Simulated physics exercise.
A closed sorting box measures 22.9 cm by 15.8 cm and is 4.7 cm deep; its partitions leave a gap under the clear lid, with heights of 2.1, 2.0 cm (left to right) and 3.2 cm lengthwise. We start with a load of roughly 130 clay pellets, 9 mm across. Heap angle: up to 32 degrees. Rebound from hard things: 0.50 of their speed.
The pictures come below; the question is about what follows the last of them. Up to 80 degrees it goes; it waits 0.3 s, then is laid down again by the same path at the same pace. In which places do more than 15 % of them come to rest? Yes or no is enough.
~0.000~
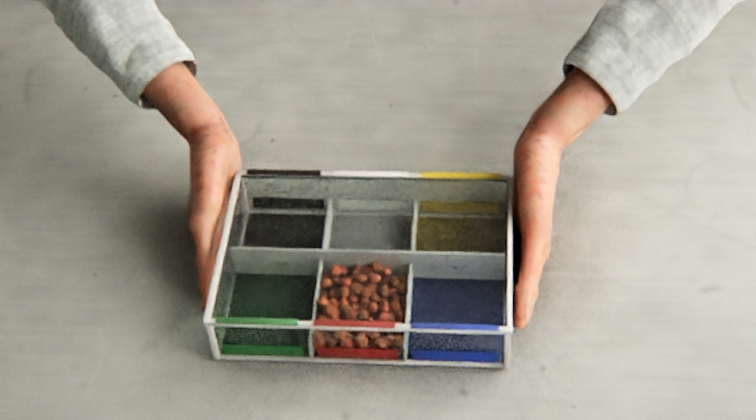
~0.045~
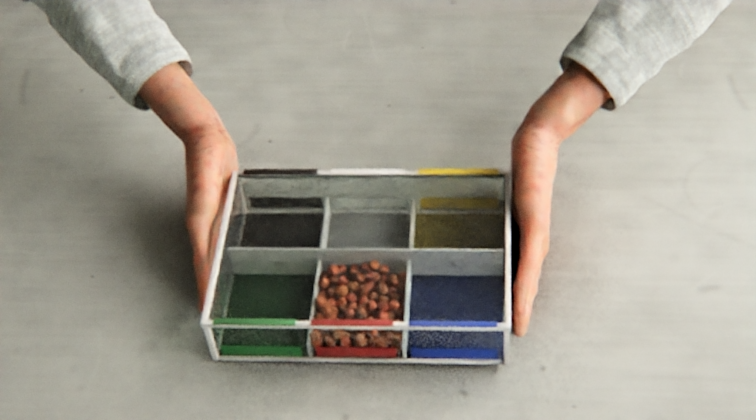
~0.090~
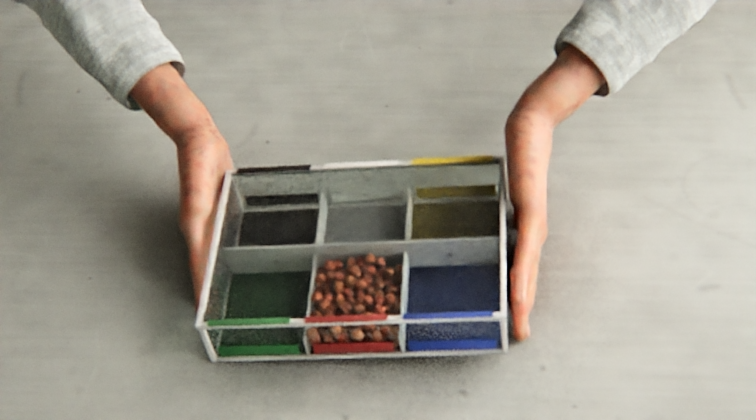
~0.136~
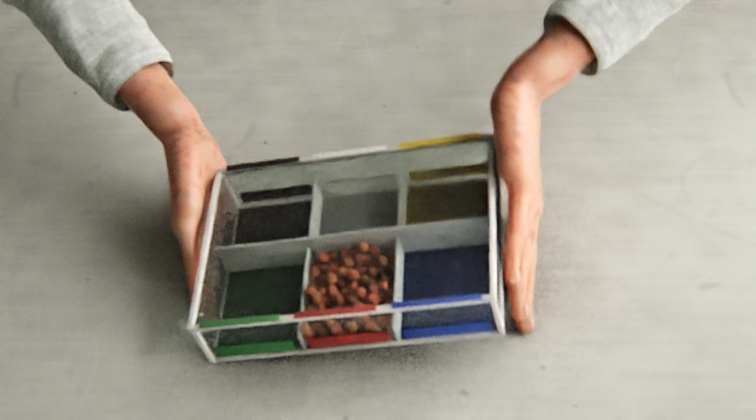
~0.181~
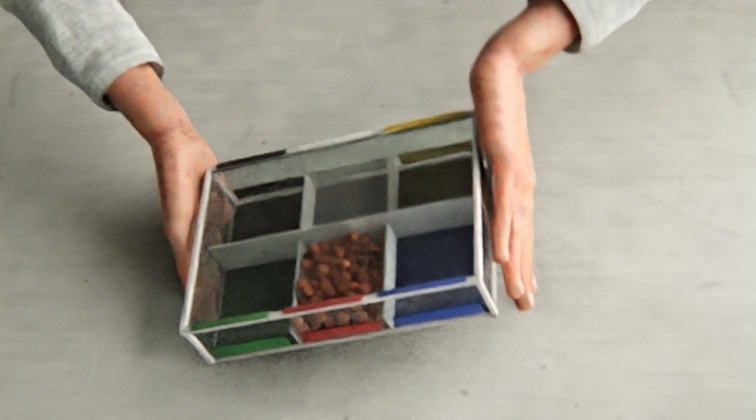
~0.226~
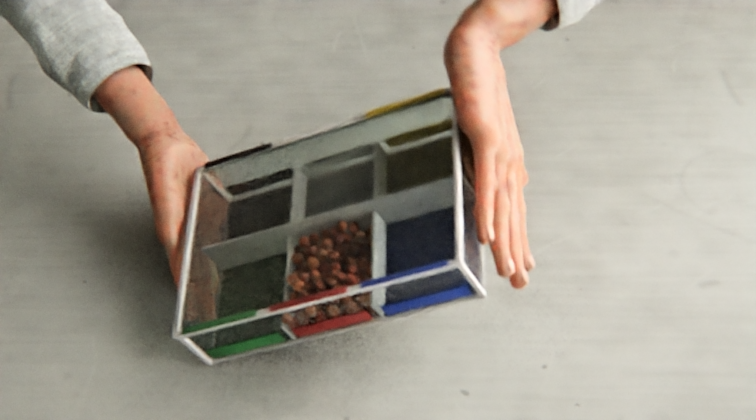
Red, yes; blue, no; green, yes; yellow, no; white, no; black, no.
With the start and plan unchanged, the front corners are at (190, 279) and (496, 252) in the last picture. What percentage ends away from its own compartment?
About 45 per cent.
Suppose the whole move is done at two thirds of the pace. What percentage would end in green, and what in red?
Green = 55 per cent, red = 45 per cent.
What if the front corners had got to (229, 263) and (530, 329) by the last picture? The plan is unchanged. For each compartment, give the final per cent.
Each compartment ends with, in per cent, red 40, blue 60, green 0, yellow 0, white 0 and black 0.
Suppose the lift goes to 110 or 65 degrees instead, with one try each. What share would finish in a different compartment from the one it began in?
About 95 and about 40 per cent, in that order.
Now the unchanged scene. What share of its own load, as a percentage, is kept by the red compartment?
Roughly 40 per cent.
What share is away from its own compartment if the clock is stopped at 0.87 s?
Estimate: Some 60 %.
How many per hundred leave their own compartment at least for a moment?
I'd guess roughly 65 percent.
After 0.87 s, tilt 80 degrees; red 40 %, green 60 %.
After 1.29 s, tilt 43 degrees; red 35 %, green 65 %.
Then, at 1.80 s, tilt 0 degrees; red 35 %, green 65 %.
In the end, at 2.2 s, red 35 %, blue 0 %, green 65 %, yellow 0 %, white 0 %, black 0 %.
